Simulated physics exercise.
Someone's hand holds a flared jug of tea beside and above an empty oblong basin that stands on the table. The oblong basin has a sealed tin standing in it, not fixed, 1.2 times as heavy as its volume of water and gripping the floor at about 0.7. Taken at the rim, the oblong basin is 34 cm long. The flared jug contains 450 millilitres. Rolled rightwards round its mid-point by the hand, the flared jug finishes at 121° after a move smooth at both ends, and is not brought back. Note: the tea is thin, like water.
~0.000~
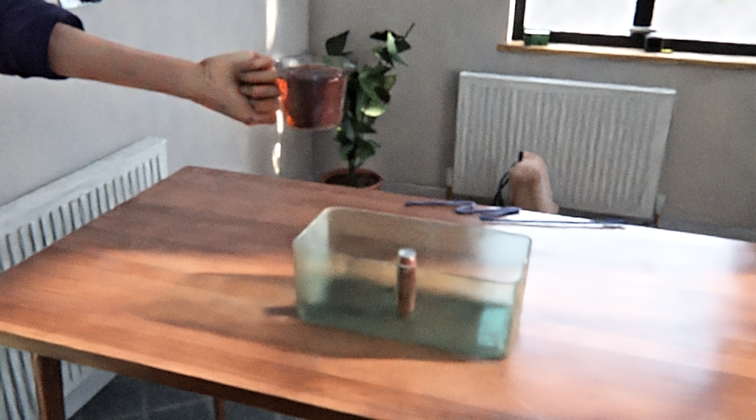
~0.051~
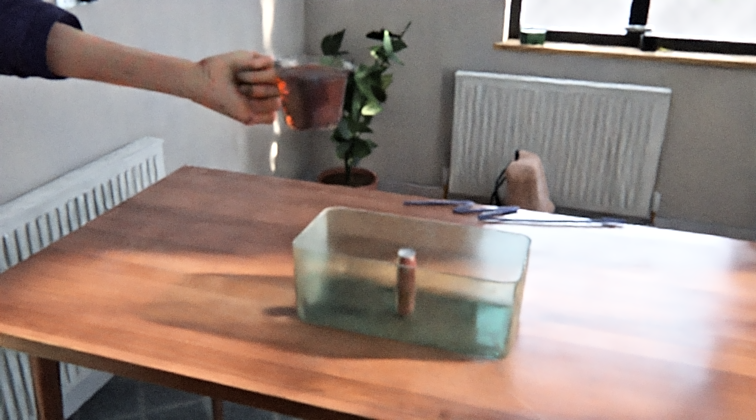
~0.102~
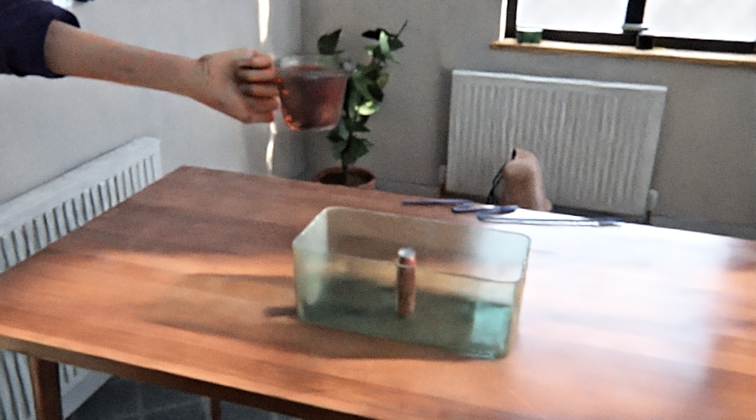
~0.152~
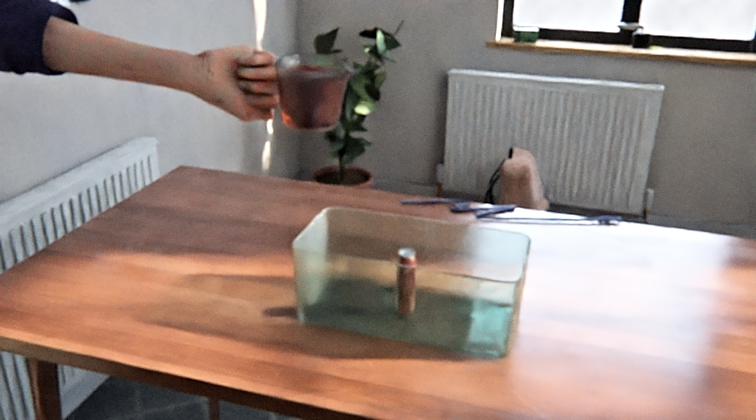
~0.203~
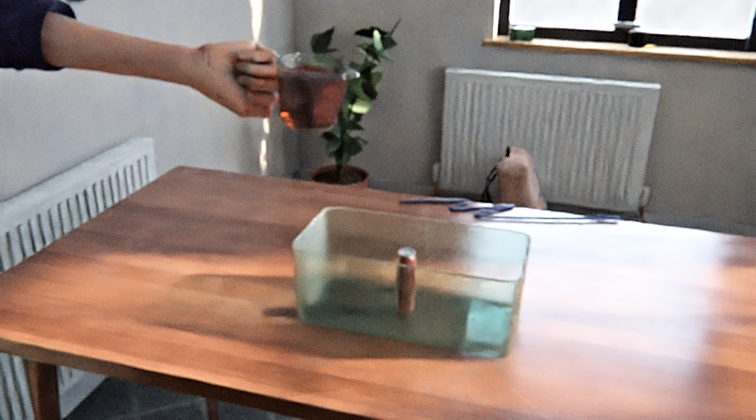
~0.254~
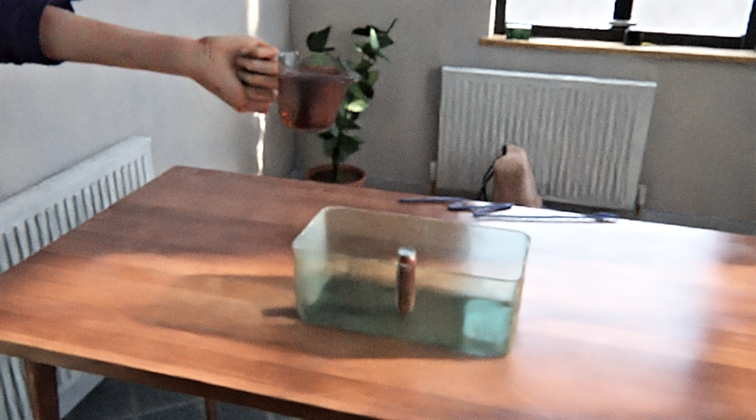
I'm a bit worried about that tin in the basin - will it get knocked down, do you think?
Yes - it's bound to be brought down.
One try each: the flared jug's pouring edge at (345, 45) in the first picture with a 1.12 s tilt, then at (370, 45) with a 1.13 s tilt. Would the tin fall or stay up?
Run one: It tumbles. Run two: It does not tip.
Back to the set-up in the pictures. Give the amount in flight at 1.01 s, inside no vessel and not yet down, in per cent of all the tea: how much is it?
Estimated airborne part: Roughly 16 per cent.
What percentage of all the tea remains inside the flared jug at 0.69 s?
Still held: Roughly 58 % of the total.
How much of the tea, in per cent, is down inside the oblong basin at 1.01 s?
Near 80 in a hundred.
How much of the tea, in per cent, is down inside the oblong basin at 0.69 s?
Some 10 per cent.
By 0.69 s the tilt is 74° and 58 per cent is still to pour; the tin stands where it began.
By 1.01 s the tilt is 113° and 4 per cent is still to pour; the tin stands 1 cm from where it began.
By 1.34 s the tilt is 121° and 0 per cent is still to pour; the tin lies on its side.
By 1.70 s the tilt is 121° and 0 per cent is still to pour; the tin lies on its side.
At rest the tin lies on its side.
